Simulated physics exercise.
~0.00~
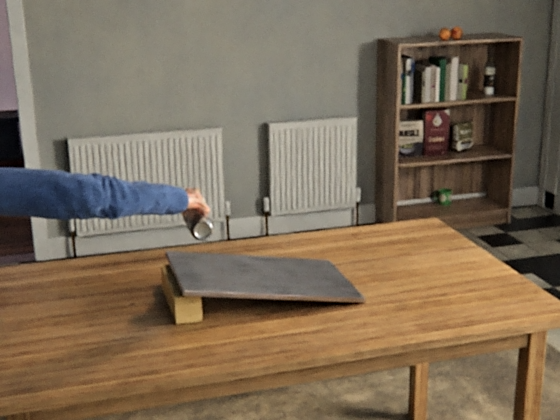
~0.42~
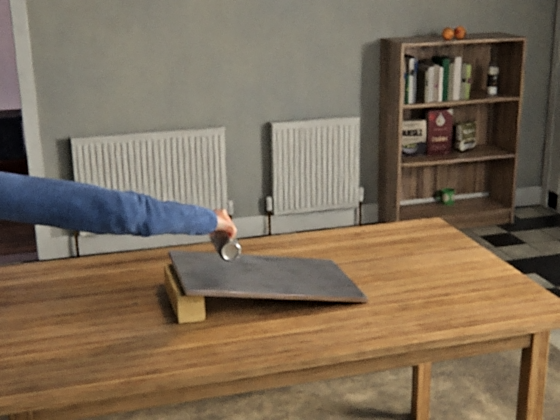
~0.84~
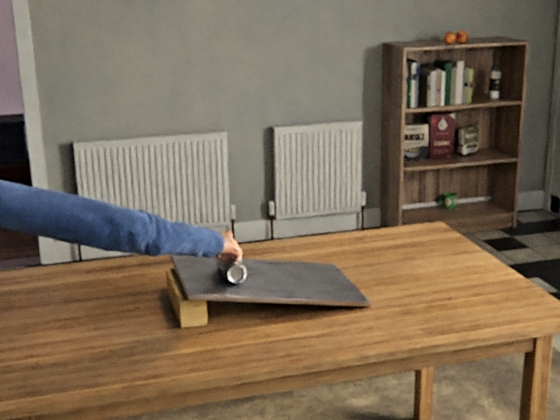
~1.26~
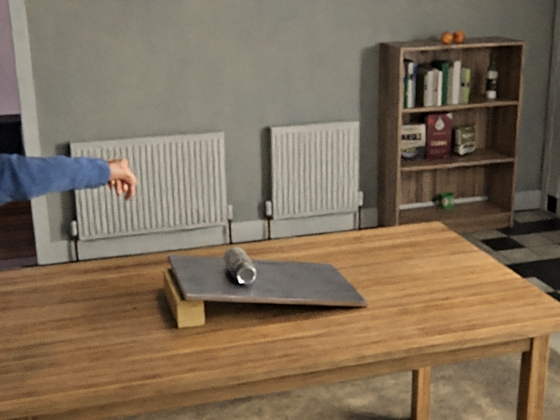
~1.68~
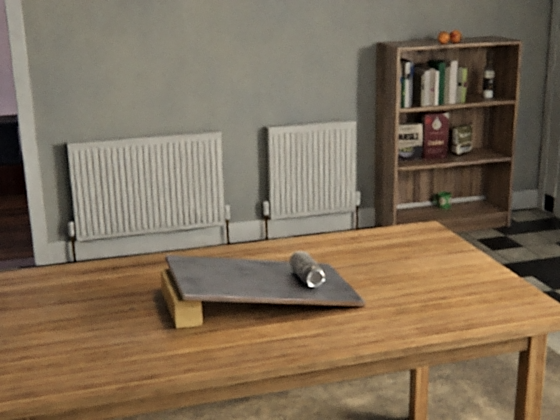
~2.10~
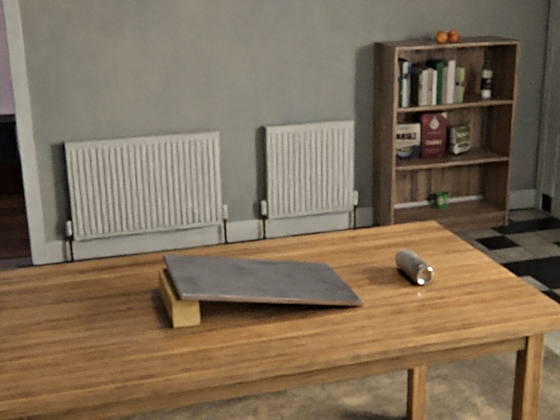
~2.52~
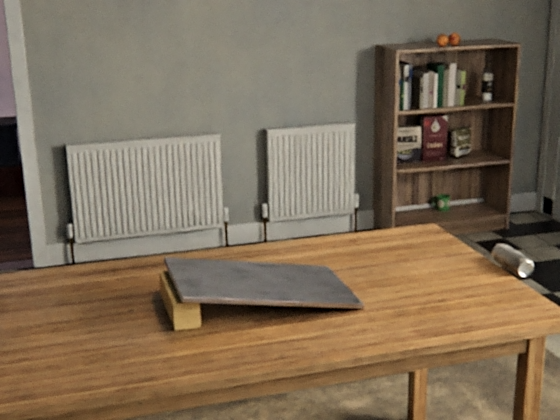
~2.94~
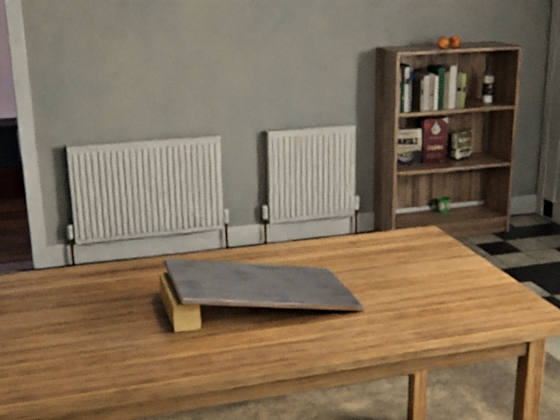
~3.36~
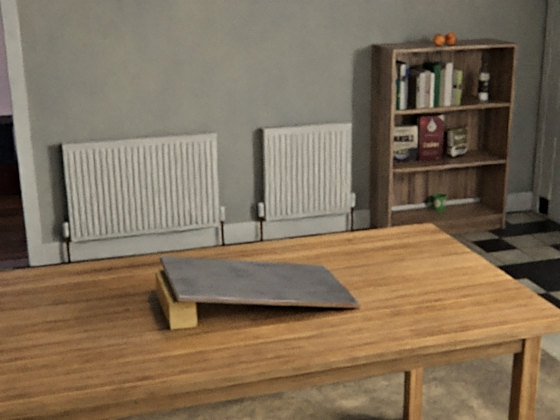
The clip shows a hand setting a can on its side on a grey board propped on a block, then letting go and drawing back. The can rolls down to the right, off the board and across the wooden table, and passes out of sight.
